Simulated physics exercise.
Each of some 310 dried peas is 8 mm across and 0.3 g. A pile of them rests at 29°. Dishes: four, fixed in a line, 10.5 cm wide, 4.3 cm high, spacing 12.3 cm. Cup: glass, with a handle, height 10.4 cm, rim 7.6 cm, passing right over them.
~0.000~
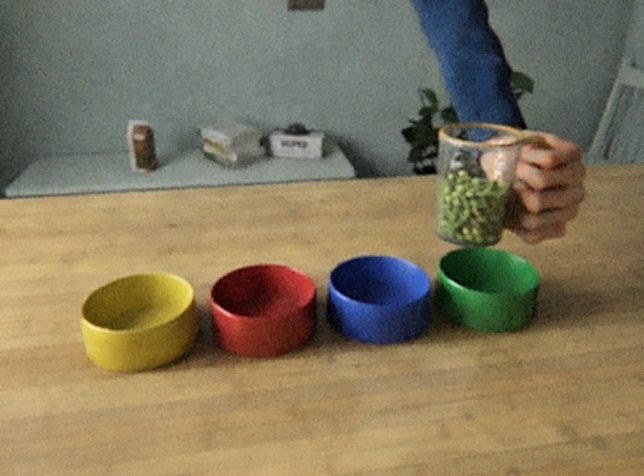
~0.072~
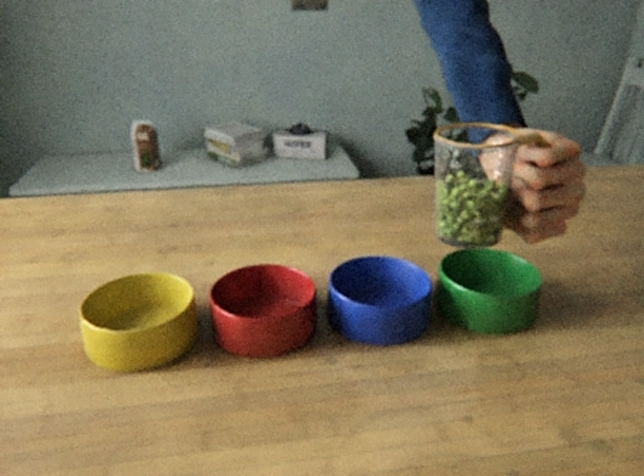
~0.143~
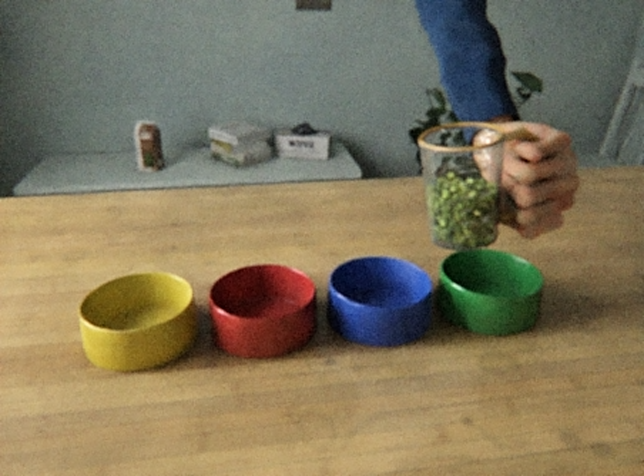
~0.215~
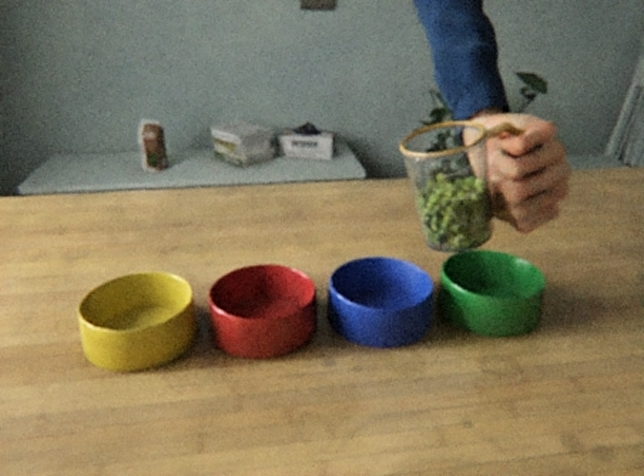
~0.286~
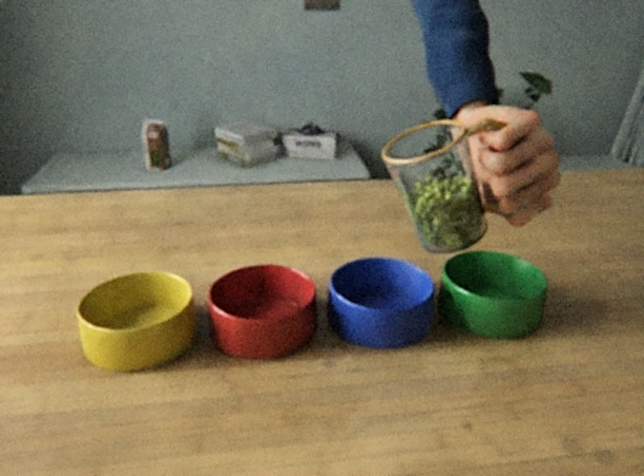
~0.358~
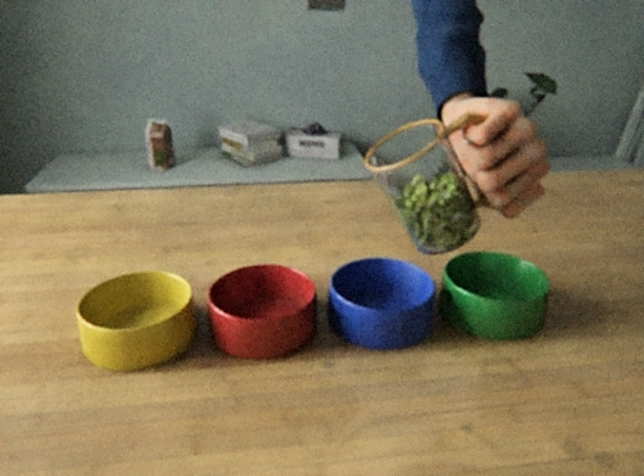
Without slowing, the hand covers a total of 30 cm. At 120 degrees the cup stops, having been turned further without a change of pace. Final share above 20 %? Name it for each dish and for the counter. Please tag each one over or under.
Red dish - under; blue dish - under; green dish - under; yellow dish - over; counter - under.
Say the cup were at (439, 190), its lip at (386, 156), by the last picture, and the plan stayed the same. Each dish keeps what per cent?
Per cent kept: Red 0, blue 0, green 0, yellow 90.
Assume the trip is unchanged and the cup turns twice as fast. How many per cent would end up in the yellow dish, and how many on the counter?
In that case I'd put yellow at 0 and the counter at 0.
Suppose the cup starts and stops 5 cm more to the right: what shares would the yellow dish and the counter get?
Then I'd expect yellow at 30 and the counter at 20.
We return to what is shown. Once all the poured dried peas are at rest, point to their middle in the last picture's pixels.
I'd say roughly (131, 321).
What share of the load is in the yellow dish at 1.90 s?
I'd put it at about 85 % by that time.
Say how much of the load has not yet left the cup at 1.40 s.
Roughly 35 per cent, I'd say.
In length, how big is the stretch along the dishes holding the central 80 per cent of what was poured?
9 cm.
Then, at 0.98 s, tilt 91 degrees; cup holds 100 %.
After 1.40 s, tilt 120 degrees; cup holds 35 %, yellow 50 %.
After 1.90 s, tilt 120 degrees; cup holds 0 %, yellow 85 %.
At rest (2.3 s), red 0 %, blue 0 %, green 0 %, yellow 85 %, counter 10 %.
